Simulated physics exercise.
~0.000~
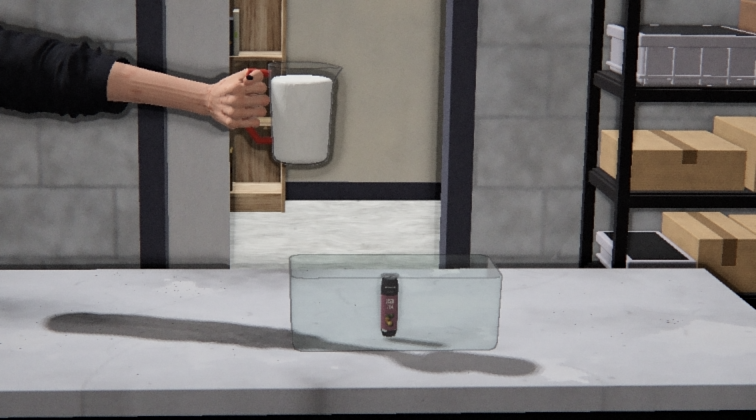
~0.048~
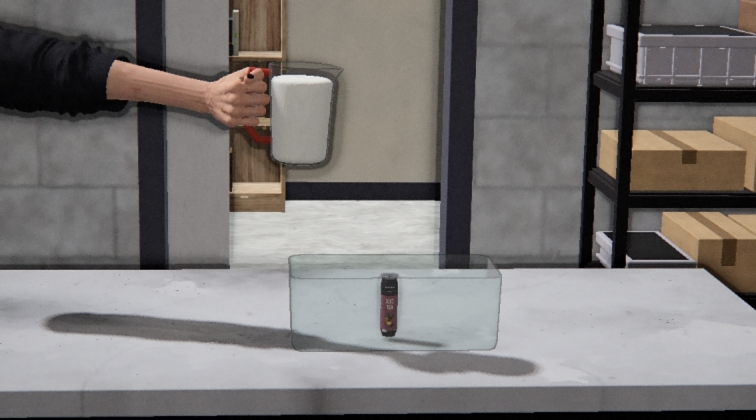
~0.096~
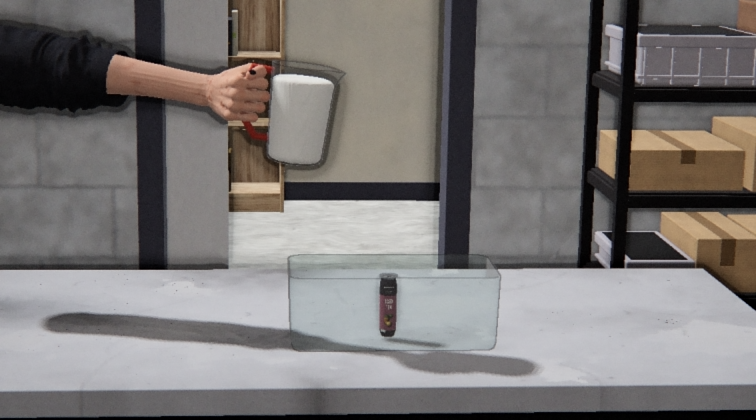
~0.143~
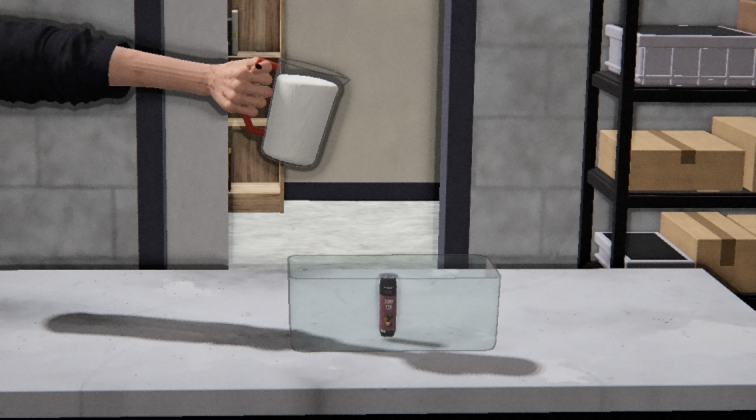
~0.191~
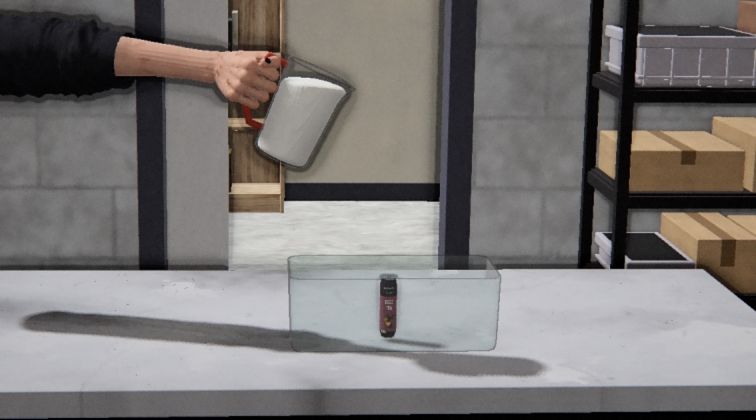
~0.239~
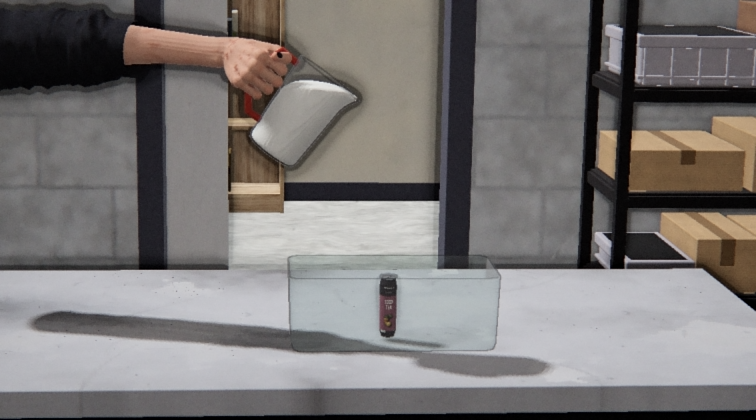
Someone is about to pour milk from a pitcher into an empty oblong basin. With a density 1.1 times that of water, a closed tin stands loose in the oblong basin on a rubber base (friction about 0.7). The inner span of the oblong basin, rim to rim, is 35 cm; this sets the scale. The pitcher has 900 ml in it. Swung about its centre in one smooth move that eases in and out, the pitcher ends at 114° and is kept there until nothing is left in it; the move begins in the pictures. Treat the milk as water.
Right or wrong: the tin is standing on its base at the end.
Right, it is standing.
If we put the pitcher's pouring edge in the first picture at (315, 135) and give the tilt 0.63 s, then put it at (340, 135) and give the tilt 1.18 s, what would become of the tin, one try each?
First it goes over; then it falls.
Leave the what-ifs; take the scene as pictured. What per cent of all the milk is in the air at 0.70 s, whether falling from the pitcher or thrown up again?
Near 32 percent.
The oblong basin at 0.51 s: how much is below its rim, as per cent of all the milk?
I reckon close to 4 percent of it.
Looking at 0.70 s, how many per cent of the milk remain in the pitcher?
Roughly 14 per cent.
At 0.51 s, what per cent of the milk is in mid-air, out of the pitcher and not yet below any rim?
Near 36 per cent at that moment.
Then, 0.51 s in, the tilt is 103° and 60 per cent is still to pour; the tin stands where it began.
Then, 0.70 s in, the tilt is 114° and 14 per cent is still to pour; the tin stands where it began.
Then, 0.91 s in, the tilt is 114° and 1 per cent is still to pour; the tin stands where it began.
Then, 1.13 s in, the tilt is 114° and 0 per cent is still to pour; the tin stands where it began.
Finally, the tin stands where it began.
